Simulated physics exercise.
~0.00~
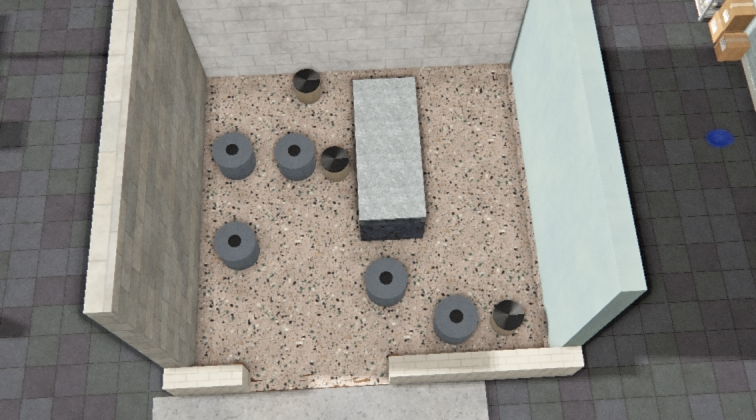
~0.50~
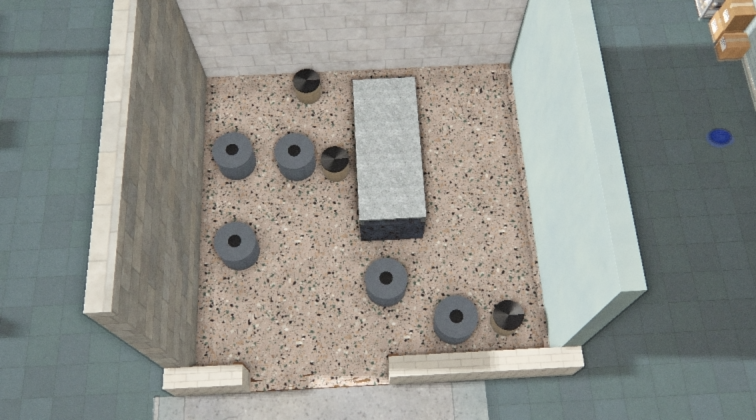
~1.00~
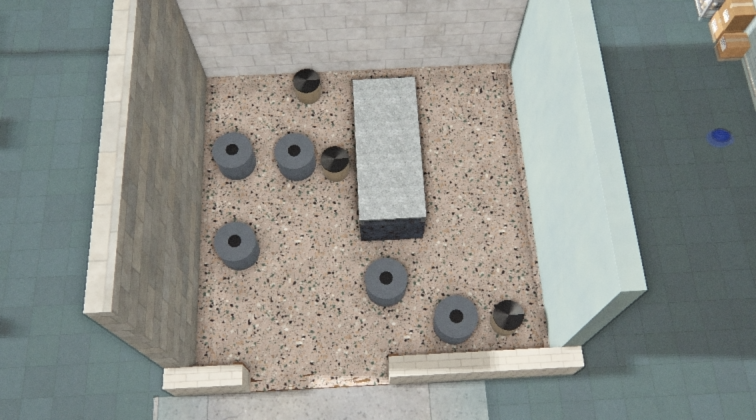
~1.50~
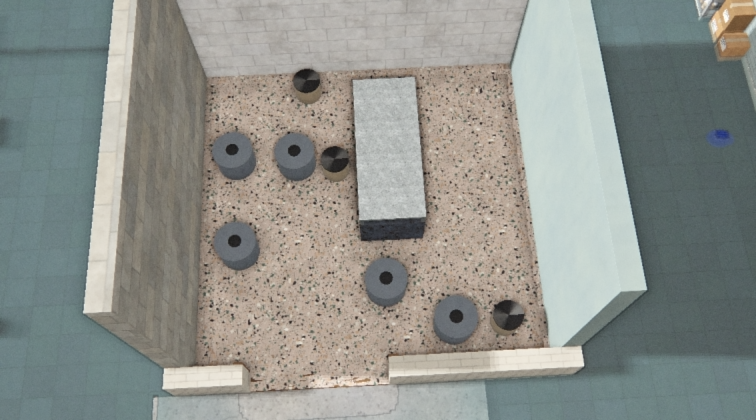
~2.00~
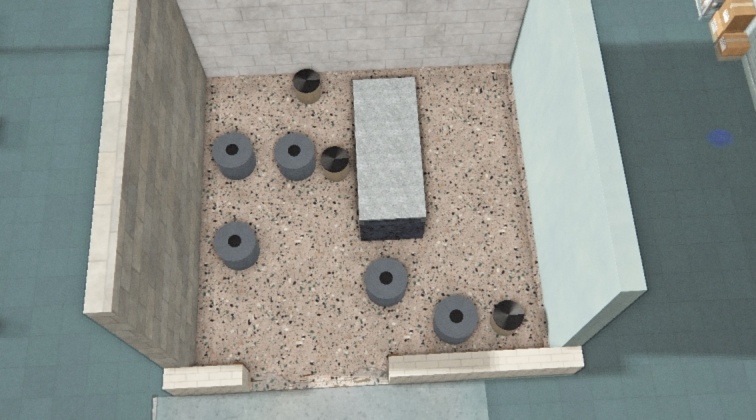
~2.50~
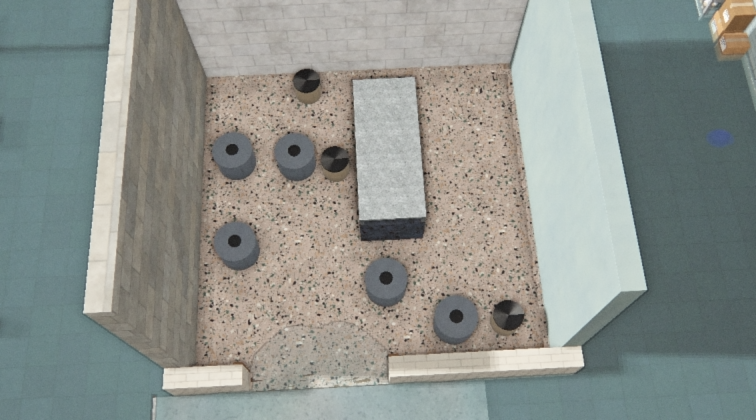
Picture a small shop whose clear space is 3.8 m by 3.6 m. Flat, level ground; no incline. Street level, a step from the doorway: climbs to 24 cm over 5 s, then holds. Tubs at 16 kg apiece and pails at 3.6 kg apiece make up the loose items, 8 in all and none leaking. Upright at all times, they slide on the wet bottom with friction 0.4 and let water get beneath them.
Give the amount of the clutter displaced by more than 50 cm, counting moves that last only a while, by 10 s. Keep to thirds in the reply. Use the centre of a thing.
My answer: Two thirds or more.
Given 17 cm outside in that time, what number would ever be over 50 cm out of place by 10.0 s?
Under that setup the answer is 3.
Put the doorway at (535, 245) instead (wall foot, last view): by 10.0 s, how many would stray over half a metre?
Count: 5.
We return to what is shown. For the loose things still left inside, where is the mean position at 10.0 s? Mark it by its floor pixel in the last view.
Centre of the remaining things: Roughly (384, 186).
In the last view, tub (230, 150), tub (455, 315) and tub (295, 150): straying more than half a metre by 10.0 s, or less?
Beyond, within, beyond.
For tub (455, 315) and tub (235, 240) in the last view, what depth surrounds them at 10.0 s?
Roughly 7 and 19 cm.
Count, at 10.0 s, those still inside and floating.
Of them, 5.
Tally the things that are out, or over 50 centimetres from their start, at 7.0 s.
That would be 5.
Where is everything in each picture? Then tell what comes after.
A tub at (456, 316) rests on the ground; a pail at (509, 315) rests on the ground; water covers 0.0 m2; 0 of 8 have shifted, in the first picture.
A tub at (456, 316) rests on the ground; a pail at (509, 315) rests on the ground; water covers 0.0 m2; 0 of 8 have shifted, in the second picture.
A tub at (456, 316), on the bottom; a pail at (509, 315), on the bottom; 0.0 m2 under water; 0 of 8 have shifted, in the third picture.
A tub at (456, 316), on the bottom; a pail at (509, 315), on the bottom; 0.0 m2 under water; 0 of 8 have shifted, in the fourth picture.
A tub at (456, 316), on the bottom; a pail at (509, 315), on the bottom; 0.0 m2 under water; 0 of 8 have shifted, in the fifth picture.
A tub at (456, 316), on the bottom; a pail at (509, 315) rests on the ground; water covers 0.5 m2; 0 of 8 have shifted, in the sixth picture.
After 3.5 s 0 of 8 are over 50 cm from their spots; 0 afloat.
After 4.5 s 0 of 8 are over 50 cm from their spots; 0 afloat.
After 7.0 s 5 of 8 are over 50 cm from their spots; 3 afloat.
After 10.0 s 6 of 8 are over 50 cm from their spots, and 6 have been at some point; 5 afloat.
